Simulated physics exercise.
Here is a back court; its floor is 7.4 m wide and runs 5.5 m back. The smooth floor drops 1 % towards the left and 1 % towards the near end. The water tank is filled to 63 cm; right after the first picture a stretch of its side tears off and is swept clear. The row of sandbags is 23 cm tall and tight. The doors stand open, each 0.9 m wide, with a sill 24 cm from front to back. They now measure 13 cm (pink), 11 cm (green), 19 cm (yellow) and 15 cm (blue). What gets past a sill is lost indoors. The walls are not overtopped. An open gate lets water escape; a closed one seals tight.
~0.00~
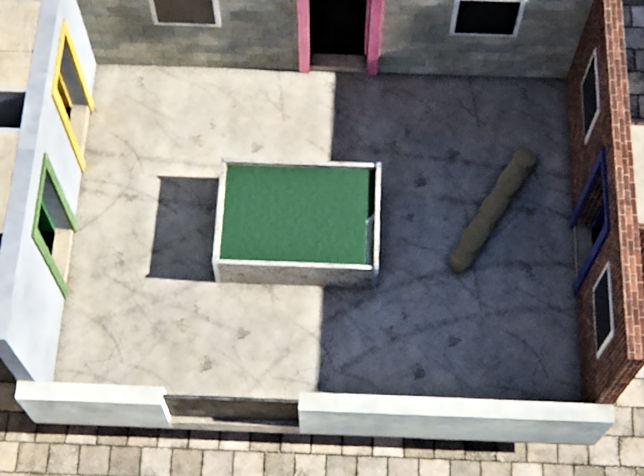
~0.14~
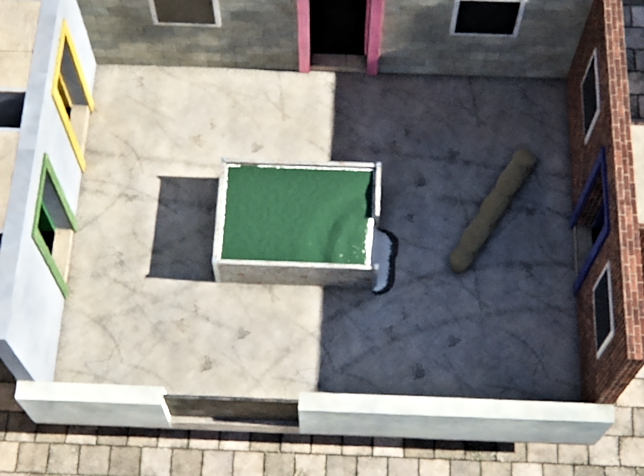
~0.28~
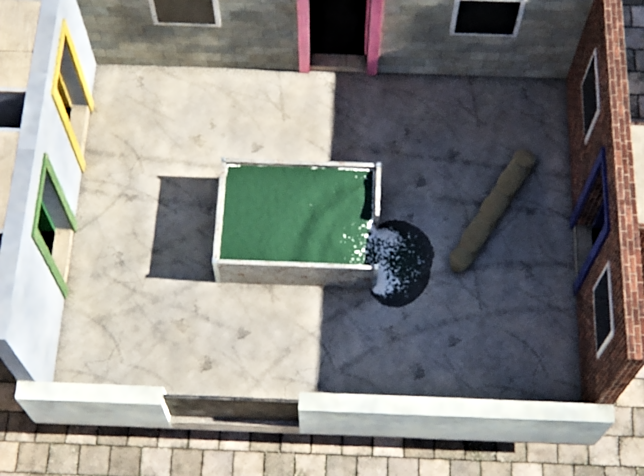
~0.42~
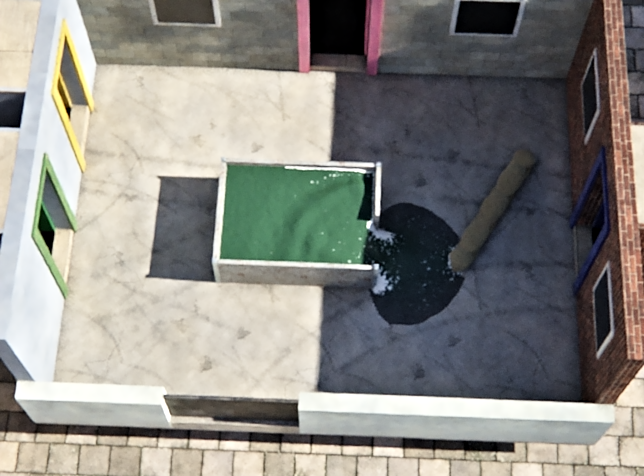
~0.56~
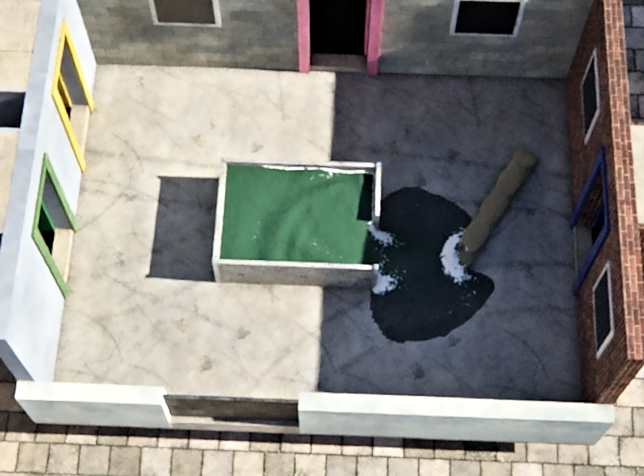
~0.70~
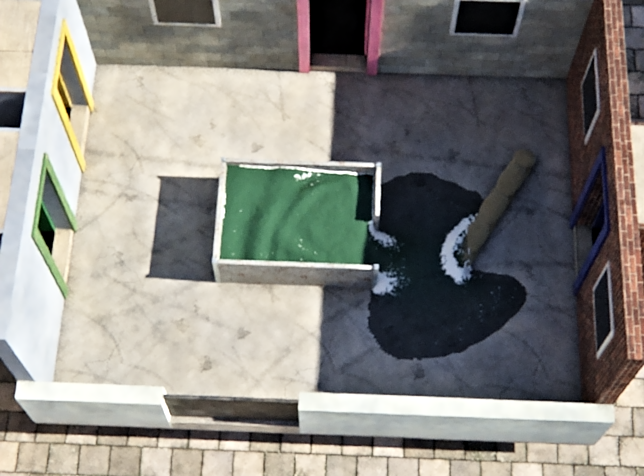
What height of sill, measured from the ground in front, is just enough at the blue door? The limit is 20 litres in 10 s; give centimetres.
It would have to be roughly 7 cm high.
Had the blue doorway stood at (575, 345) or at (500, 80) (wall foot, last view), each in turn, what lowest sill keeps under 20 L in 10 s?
About 17 and 10.5 cm.
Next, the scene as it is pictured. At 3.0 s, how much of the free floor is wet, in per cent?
About 35 per cent.
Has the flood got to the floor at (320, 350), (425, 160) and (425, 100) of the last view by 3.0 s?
In turn: Still dry, under water, under water.
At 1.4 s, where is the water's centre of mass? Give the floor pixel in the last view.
Around (341, 244).
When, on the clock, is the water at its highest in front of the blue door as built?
Around 7.0 s.
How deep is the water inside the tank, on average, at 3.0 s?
About 32 cm.
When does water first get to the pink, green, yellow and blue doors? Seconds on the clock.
Pink 3.2 s, green 7.5 s, yellow 7.5 s, blue 1.8 s.
After 1.4 s water covers 20 % of the floor, deepest (30 cm) near (451, 248); it has not reached the blue door.
After 3.0 s water covers 35 % of the floor, deepest (25 cm) near (528, 368); 7 cm at the blue door, 0 litres in over its 15 cm sill.
After 10.0 s water covers 95 % of the floor, deepest (12 cm) near (465, 416); 8 cm at the blue door, 0 litres in over its 15 cm sill.
At the blue door as built, the water arrived by 1.9 s and peaked near 11 cm at 7.2 s.
Run again over the same 10 s with other heights there, 40 litres in over 5.5 cm, 14 litres over 7.5 cm. The limit of 20 litres is kept from about 7 cm up.
